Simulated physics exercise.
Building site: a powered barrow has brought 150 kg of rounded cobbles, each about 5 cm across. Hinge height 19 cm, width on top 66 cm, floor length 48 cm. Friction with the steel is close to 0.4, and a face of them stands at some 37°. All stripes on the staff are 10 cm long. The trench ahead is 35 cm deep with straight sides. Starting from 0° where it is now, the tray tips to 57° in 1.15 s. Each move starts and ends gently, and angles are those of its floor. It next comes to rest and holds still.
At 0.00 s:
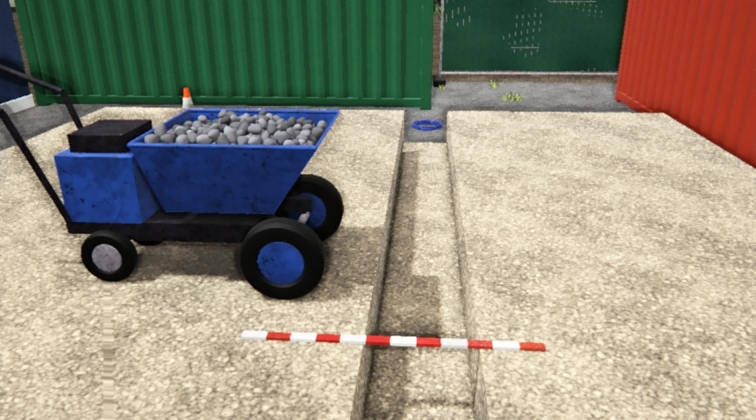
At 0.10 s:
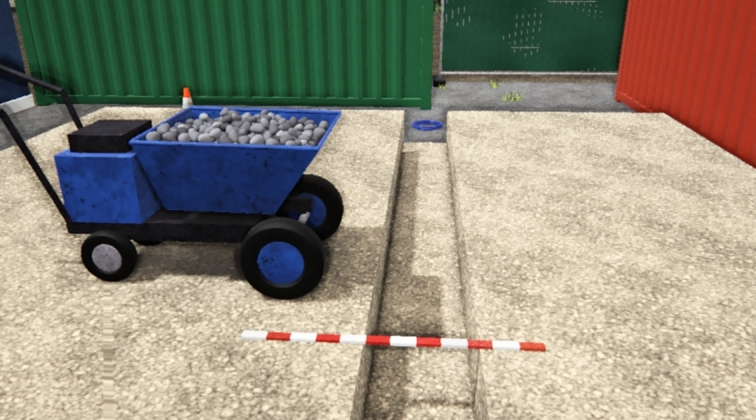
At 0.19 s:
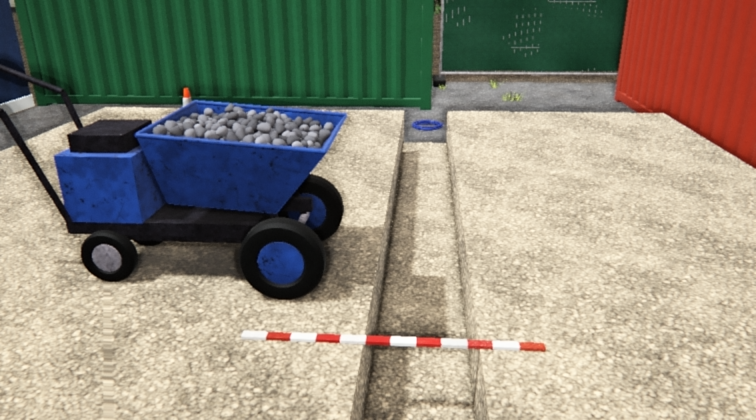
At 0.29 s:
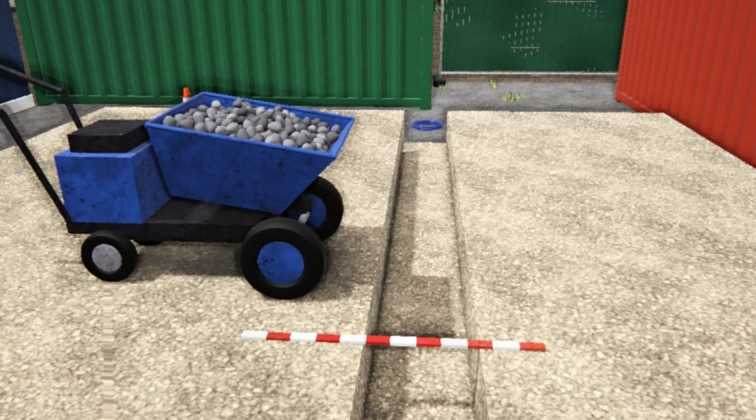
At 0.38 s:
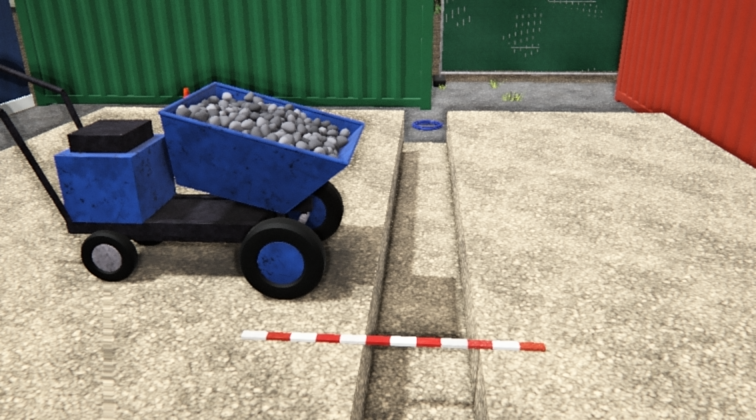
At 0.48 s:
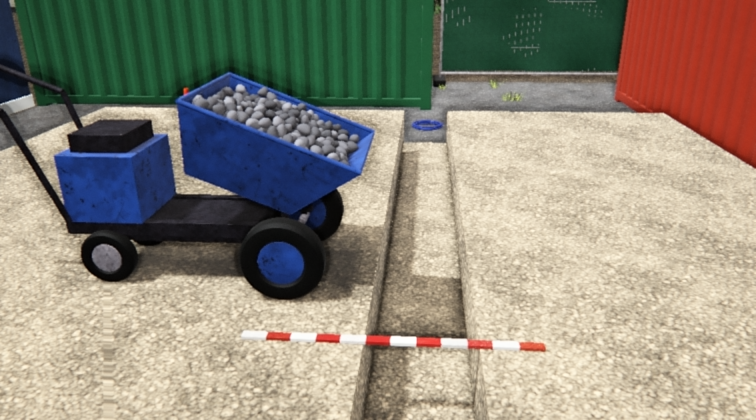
In this clip, a blue powered barrow loaded with rounded grey cobbles stands left of a straight trench, with a red-and-white staff in front, and its tray gradually tilts toward the right, the rear end rising off the chassis.
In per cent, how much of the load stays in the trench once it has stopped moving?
I would say about 47 per cent.
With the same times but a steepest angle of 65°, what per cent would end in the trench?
Then close to 75 per cent.
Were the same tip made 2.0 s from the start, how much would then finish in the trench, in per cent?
That would give about 50 percent.
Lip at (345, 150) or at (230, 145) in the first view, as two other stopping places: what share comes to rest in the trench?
Estimates: 30 % then 35 %.
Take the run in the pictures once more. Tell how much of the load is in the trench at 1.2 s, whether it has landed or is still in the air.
Some 10 per cent.
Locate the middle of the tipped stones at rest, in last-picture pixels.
Look at roughly (439, 326).
After 0.9 s the floor is at 48°; 100 % in the tray; the foremost stones are at (390, 191).
After 1.2 s the floor is at 57°; 87 % in the tray, 12 % in the trench; the foremost stones are at (470, 283).
After 1.6 s the floor is at 57°; 67 % in the tray, 26 % in the trench, 7 % past the trench; the foremost stones are at (545, 275).
After 3.5 s the floor is at 57°; 46 % in the tray, 47 % in the trench, 7 % past the trench; the foremost stones are at (602, 276).
